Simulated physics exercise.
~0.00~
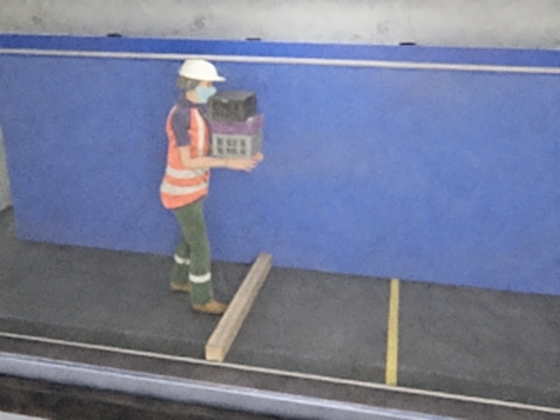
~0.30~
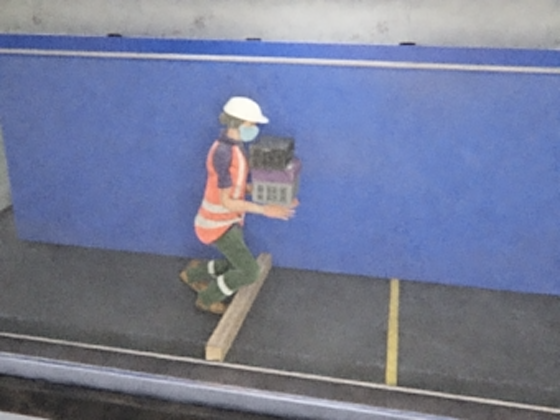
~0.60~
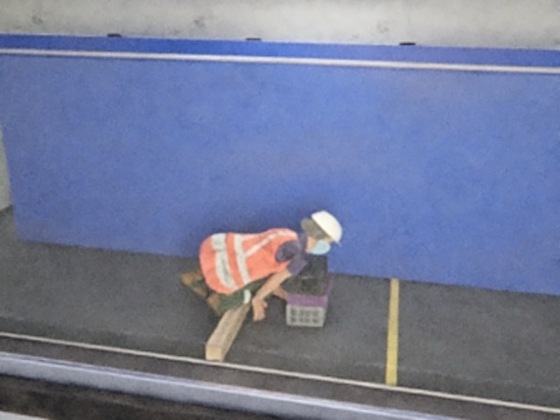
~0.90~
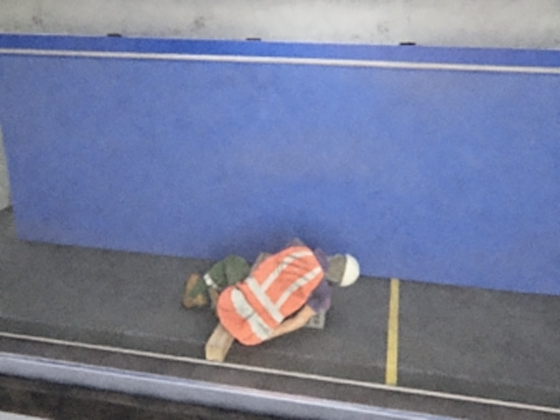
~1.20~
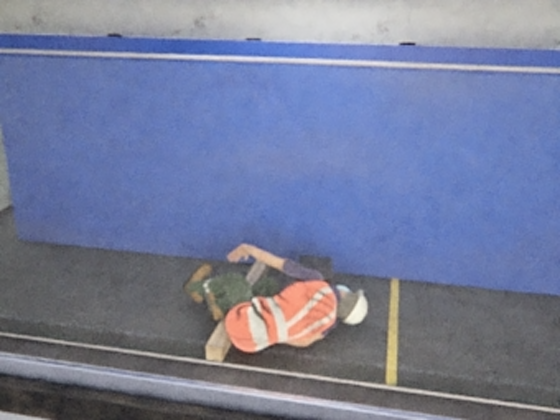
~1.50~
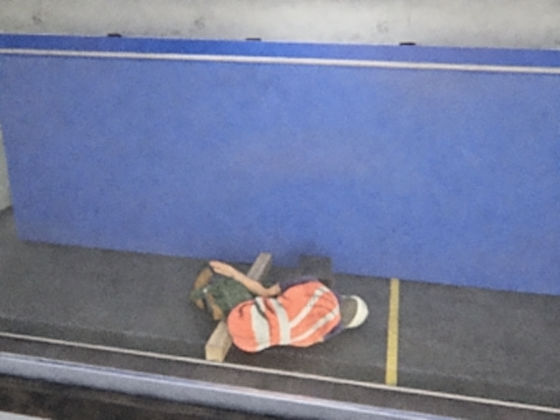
To begin with, a person in a white hard hat, face mask and orange vest stands before a blue wall, holding a stack of dark, purple and grey boxes on both forearms. The person pitches to the right, knees bending and feet behind a wooden rail on the floor. The boxes drop to the floor as the person folds forward over the rail, then sprawls across them, hiding most of the stack. The body rolls, an arm swinging back toward the legs. Finally the person lies across the rail, hard hat just short of the yellow line, the dark box beside them.
